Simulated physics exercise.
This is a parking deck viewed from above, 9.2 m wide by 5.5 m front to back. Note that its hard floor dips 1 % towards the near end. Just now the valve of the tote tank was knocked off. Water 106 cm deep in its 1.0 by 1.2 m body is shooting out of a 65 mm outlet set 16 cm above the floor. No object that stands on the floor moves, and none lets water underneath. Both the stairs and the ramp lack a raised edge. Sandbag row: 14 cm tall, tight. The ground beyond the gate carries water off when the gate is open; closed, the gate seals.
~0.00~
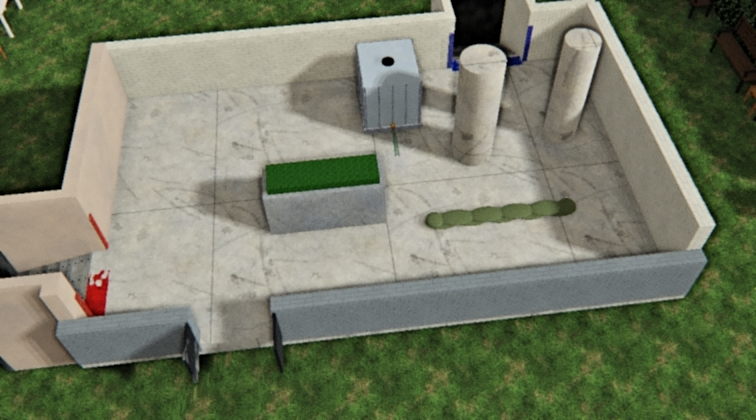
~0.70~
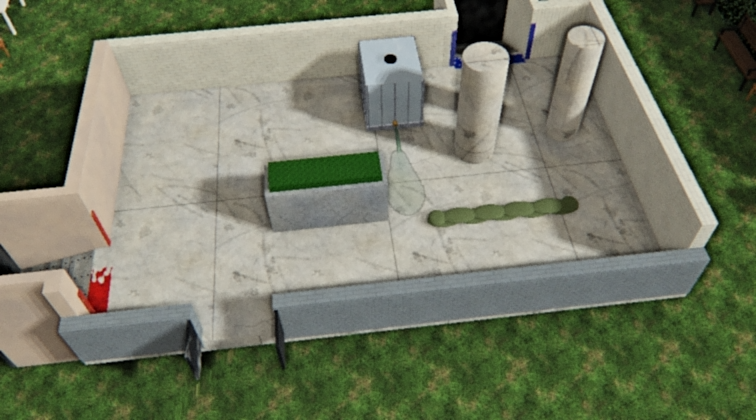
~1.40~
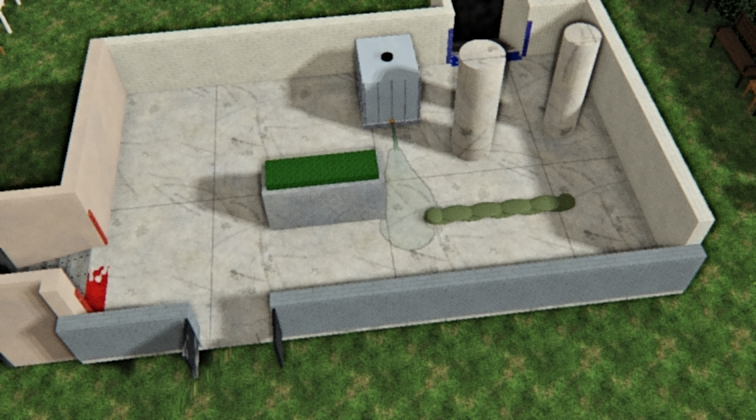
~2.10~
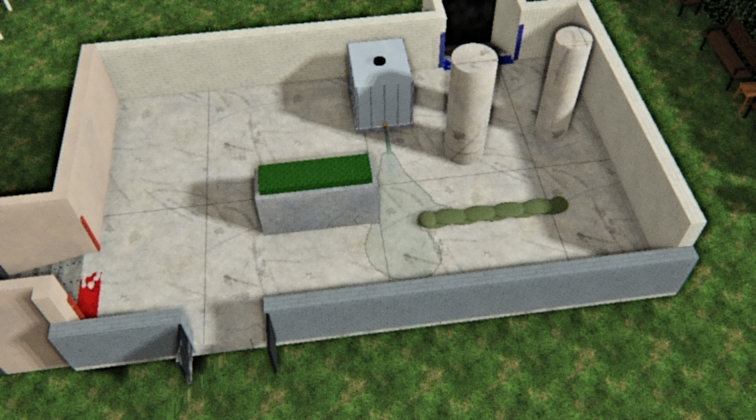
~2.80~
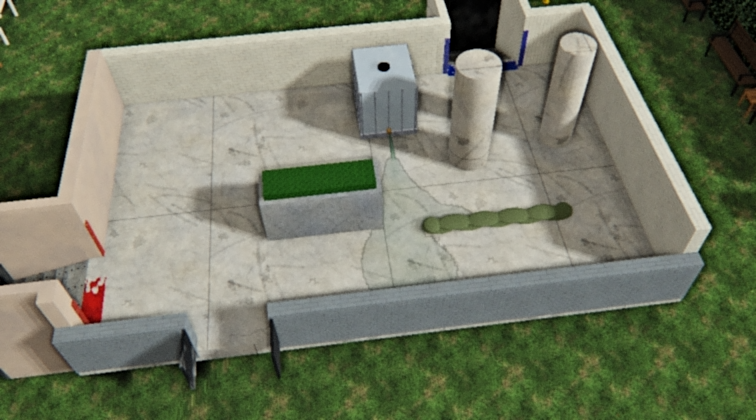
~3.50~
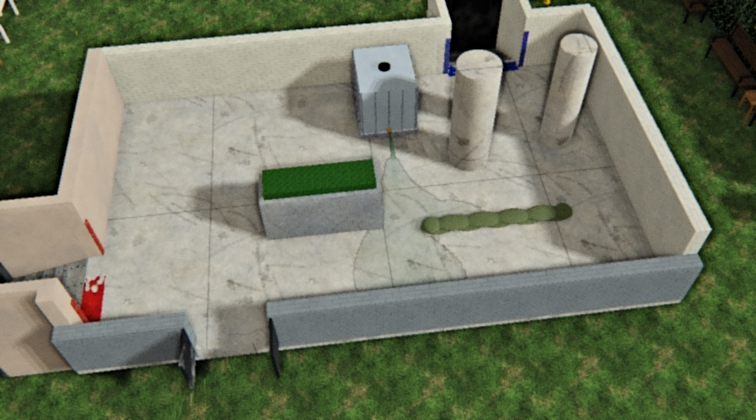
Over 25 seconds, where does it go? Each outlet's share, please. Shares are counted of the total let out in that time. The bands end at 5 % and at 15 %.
The gate opening takes from 5 to 15 %; the stair shaft (marked blue) takes under 5 %; the down ramp (marked red) takes under 5 %.
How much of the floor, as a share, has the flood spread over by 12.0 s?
Wet share: Around 20 %.
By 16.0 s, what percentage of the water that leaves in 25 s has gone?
Share gone: Close to 30 %.
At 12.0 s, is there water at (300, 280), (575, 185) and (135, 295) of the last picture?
One by one, I'd say swamped, spared and spared.
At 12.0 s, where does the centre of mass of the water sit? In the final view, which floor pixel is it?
I'd say somewhere about (421, 269).
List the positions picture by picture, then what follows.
The jet has just started at (394, 136); the ground is still dry, in the first frame.
From the spout at (397, 133) the water has spread over 0.6 m2; its tip is at (406, 213), and it is 1.1 cm deep on average, in the second frame.
The jet leaves at (394, 131); the sheet reaches (406, 248), 2.9 m away, and wets 1.4 m2, in the third frame.
The jet leaves at (387, 135); the sheet reaches (419, 278), 3.4 m away, and wets 2.1 m2, in the fourth frame.
From the spout at (391, 141) the water has spread over 2.8 m2; its tip is at a hidden place, and it is 1.0 cm deep on average, in the fifth frame.
From the spout at (391, 141) the water has spread over 3.3 m2; its tip is at a hidden place, and it is 1.0 cm deep on average, in the sixth frame.
After 5.0 s water covers 10 % of the floor and is deepest (4 cm) near (412, 311); gone so far, the gate opening 0 %, the stair shaft (marked blue) 0 %, the down ramp (marked red) 0 %.
After 8.0 s water covers 15 % of the floor and is deepest (4 cm) near (412, 311); gone so far, the gate opening 0 %, the stair shaft (marked blue) 0 %, the down ramp (marked red) 0 %.
After 12.0 s water covers 20 % of the floor and is deepest (4 cm) near (412, 311); gone so far, the gate opening 1 %, the stair shaft (marked blue) 0 %, the down ramp (marked red) 0 %.
After 16.0 s water covers 30 % of the floor and is deepest (4 cm) near (412, 311); gone so far, the gate opening 3 %, the stair shaft (marked blue) 0 %, the down ramp (marked red) 0 %.
After 25.0 s water covers 35 % of the floor and is deepest (3 cm) near (412, 311); gone so far, the gate opening 11 %, the stair shaft (marked blue) 0 %, the down ramp (marked red) 0 %.
